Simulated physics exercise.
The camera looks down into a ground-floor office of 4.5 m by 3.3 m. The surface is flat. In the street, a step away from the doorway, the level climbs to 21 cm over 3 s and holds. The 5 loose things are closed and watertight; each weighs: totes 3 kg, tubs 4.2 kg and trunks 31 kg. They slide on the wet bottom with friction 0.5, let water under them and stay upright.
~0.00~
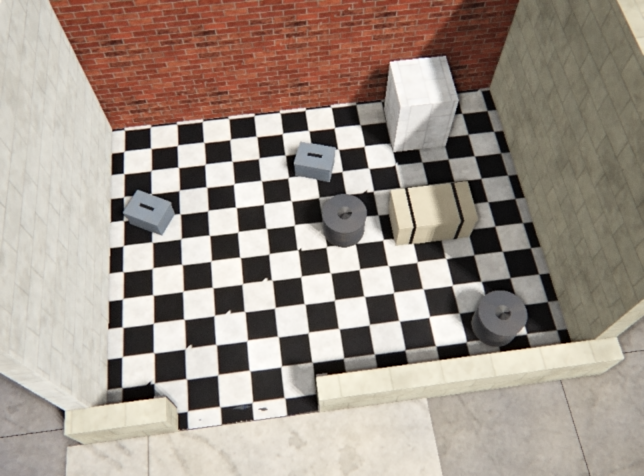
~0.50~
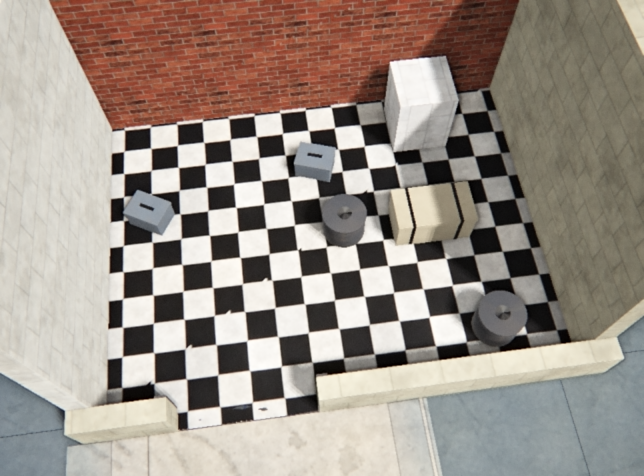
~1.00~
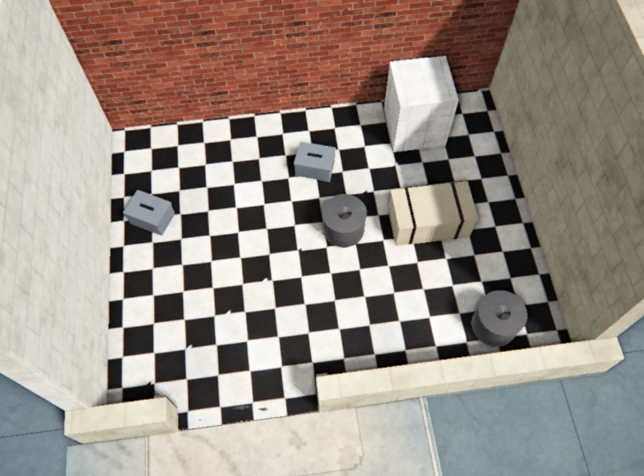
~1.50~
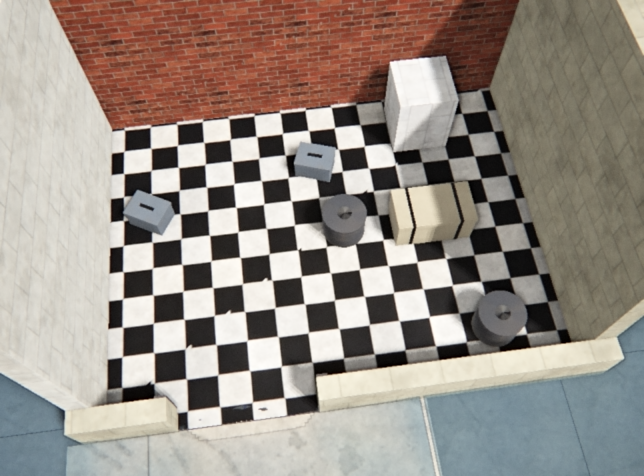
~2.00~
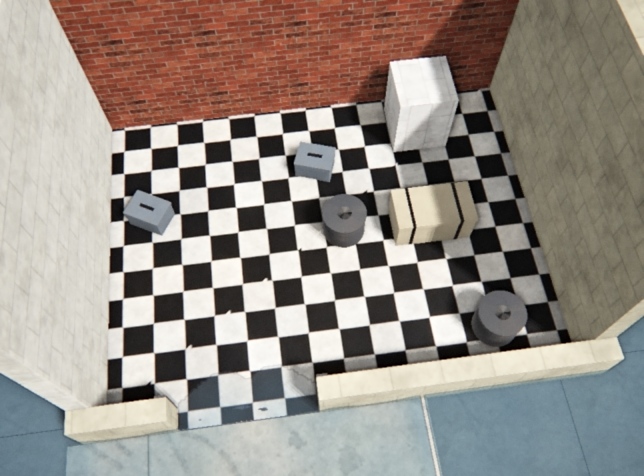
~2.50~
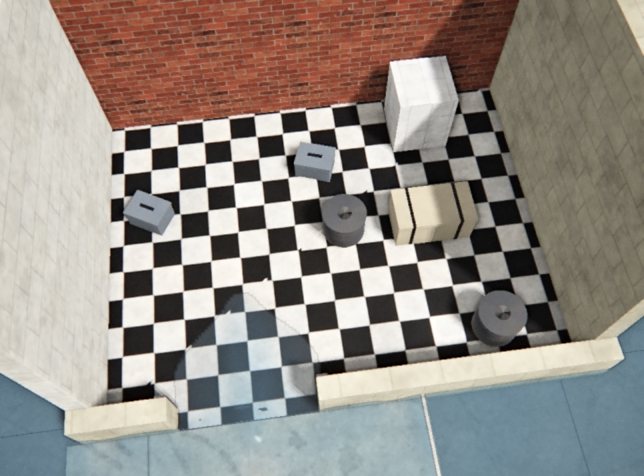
Water spreads across the street, then enters through the doorway onto the checkered floor.
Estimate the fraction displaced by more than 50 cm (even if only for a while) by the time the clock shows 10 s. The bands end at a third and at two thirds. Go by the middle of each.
It is one to two thirds.
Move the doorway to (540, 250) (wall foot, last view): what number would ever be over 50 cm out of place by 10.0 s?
In that case 4 of them.
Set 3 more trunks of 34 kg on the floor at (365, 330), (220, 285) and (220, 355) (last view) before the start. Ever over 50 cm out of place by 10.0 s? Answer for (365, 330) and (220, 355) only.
In turn: Under, over.
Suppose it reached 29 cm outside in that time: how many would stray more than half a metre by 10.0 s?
In that case 5 of them.
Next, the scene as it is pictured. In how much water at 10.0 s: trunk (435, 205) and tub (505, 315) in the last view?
Roughly 6 and 7 cm.
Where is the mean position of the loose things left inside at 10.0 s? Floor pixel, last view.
At about (373, 192).
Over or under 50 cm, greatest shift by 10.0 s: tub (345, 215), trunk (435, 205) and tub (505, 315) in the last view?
In that order: More, short of it, less.
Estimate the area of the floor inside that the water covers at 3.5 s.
Some 4.5 m2.
After 3.5 s 0 of 5 are over 50 cm from their spots; 0 afloat.
After 4.5 s 1 of 5 are over 50 cm from their spots; 1 afloat.
After 7.0 s 3 of 5 are over 50 cm from their spots; 2 afloat.
After 10.0 s 3 of 5 are over 50 cm from their spots, and 3 have been at some point; 4 afloat.
